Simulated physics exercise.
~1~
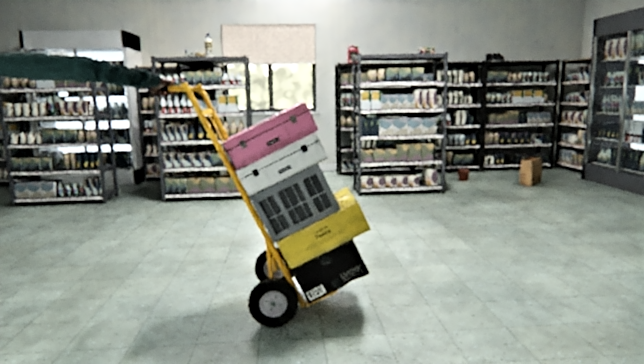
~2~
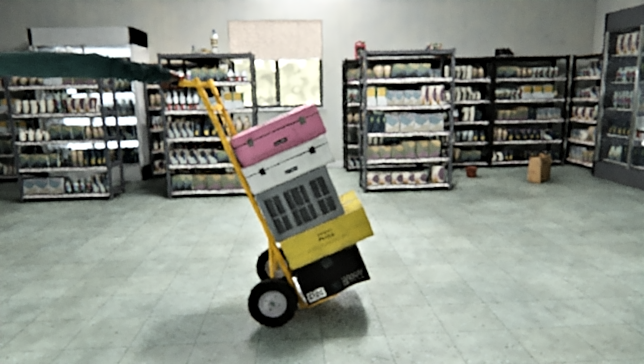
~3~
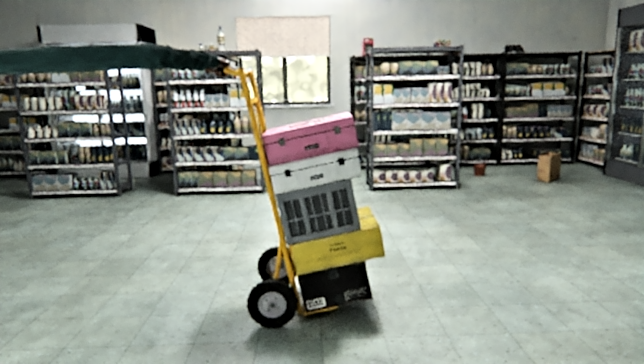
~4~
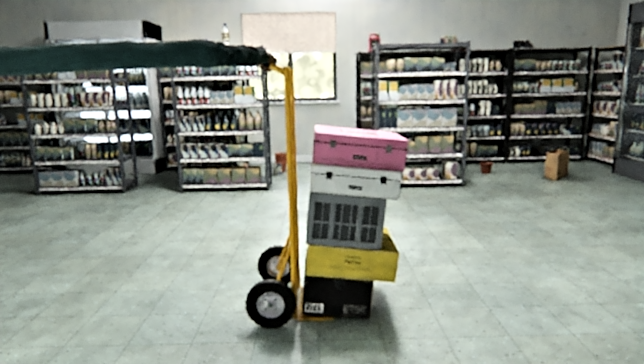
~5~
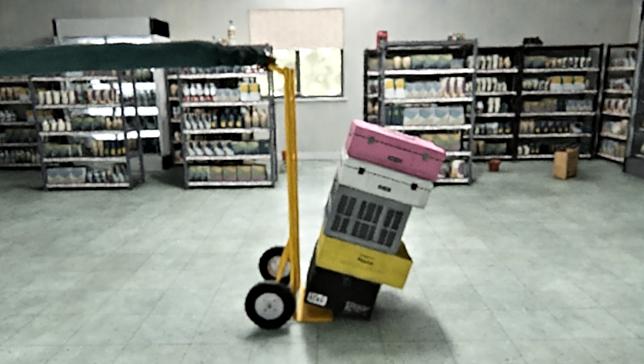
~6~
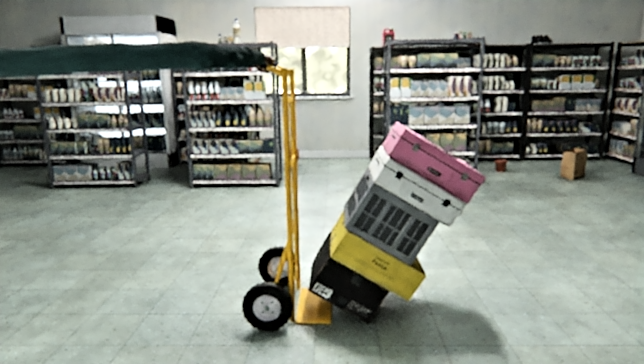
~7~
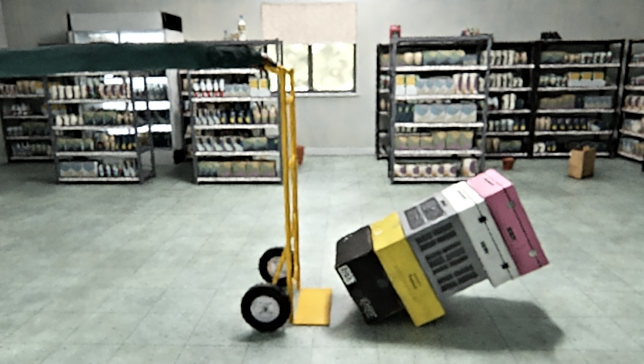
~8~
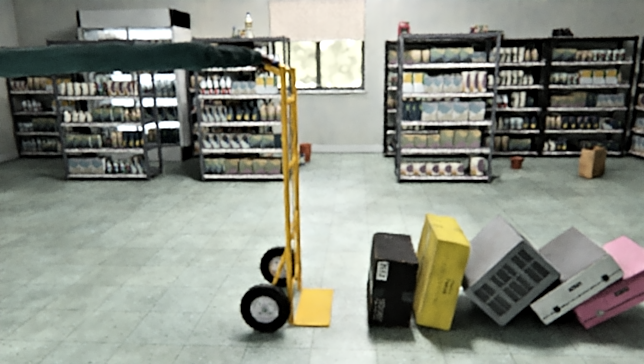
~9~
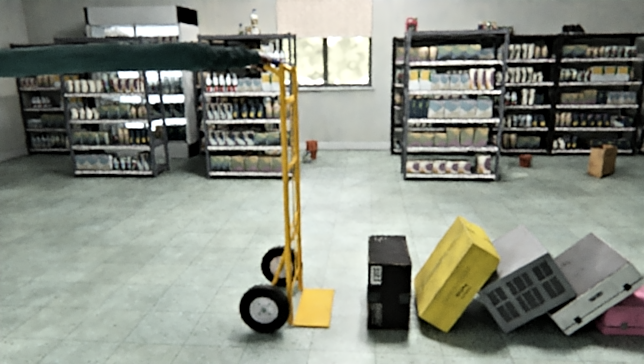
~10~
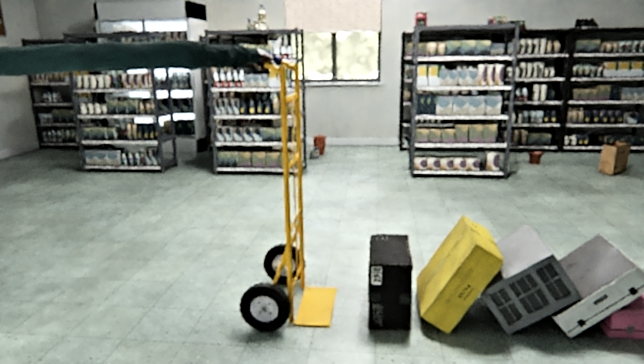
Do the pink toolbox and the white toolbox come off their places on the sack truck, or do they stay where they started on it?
Both come off their places. The pink toolbox and the white toolbox topple forward with the stack and end up on the floor to the right of the truck.
